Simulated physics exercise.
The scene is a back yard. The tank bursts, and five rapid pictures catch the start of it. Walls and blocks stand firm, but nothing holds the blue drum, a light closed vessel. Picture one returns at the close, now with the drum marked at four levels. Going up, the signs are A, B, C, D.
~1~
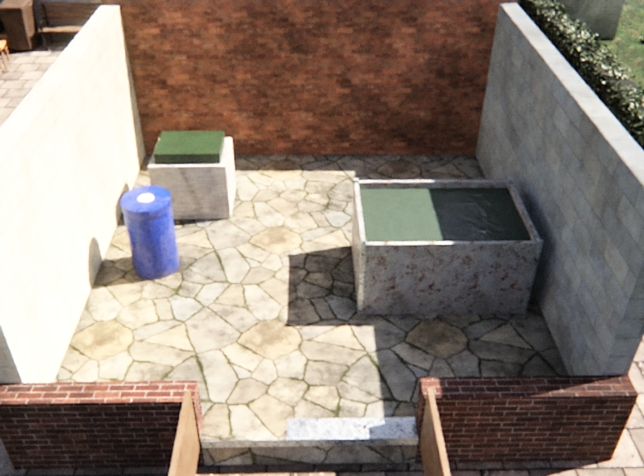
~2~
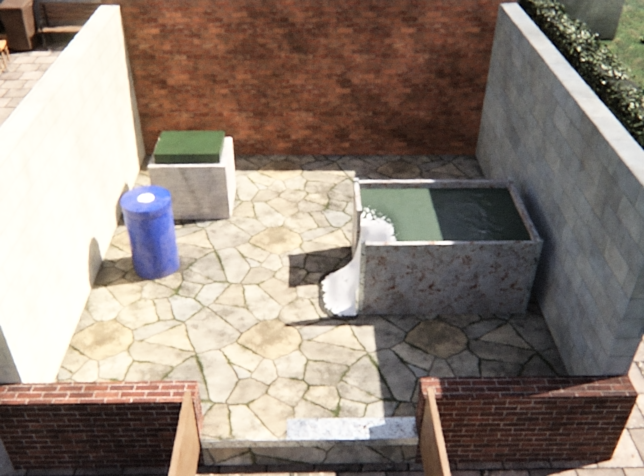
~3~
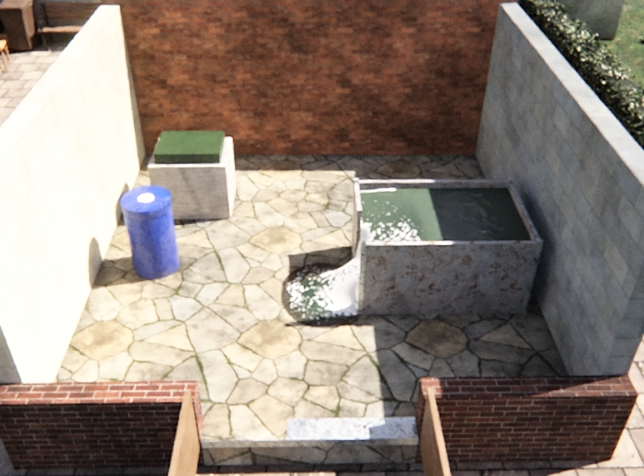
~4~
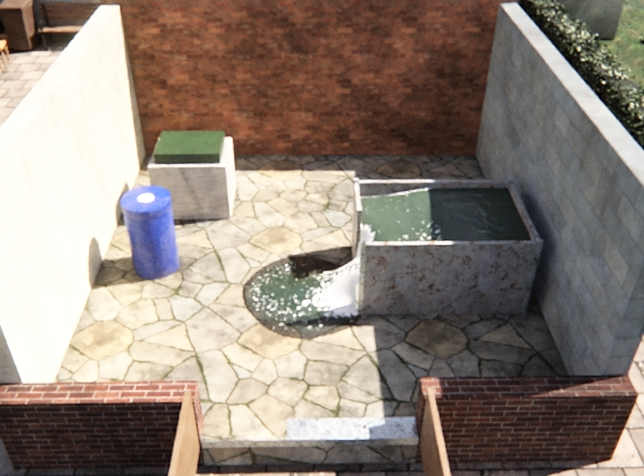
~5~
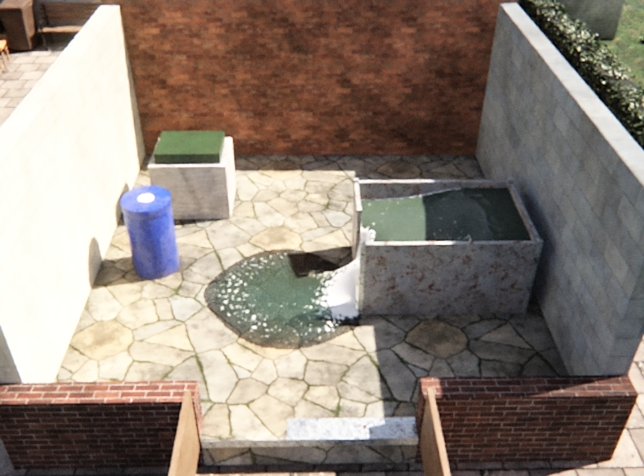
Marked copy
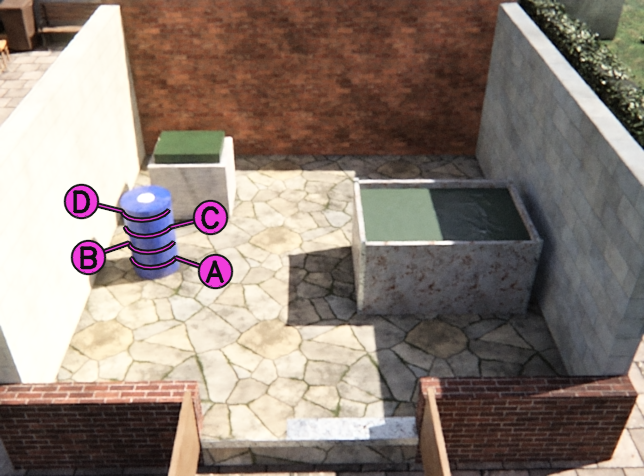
Stone tank in a walled back yard pouring foamy green water from its left side, the puddle spreading left across the paving.
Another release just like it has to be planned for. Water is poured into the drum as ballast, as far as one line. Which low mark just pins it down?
It is B.
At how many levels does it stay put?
Three.
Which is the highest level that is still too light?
A.
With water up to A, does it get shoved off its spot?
Yes, it does.
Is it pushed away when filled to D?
No, not at all.
On the marked copy, A at (150, 267); B at (148, 252); C at (144, 236); D at (141, 220); from the bottom up A, B, C, D.
With A, it is pushed about its own width away.
With B, it does not move.
With C, it does not move.
With D, it does not move.
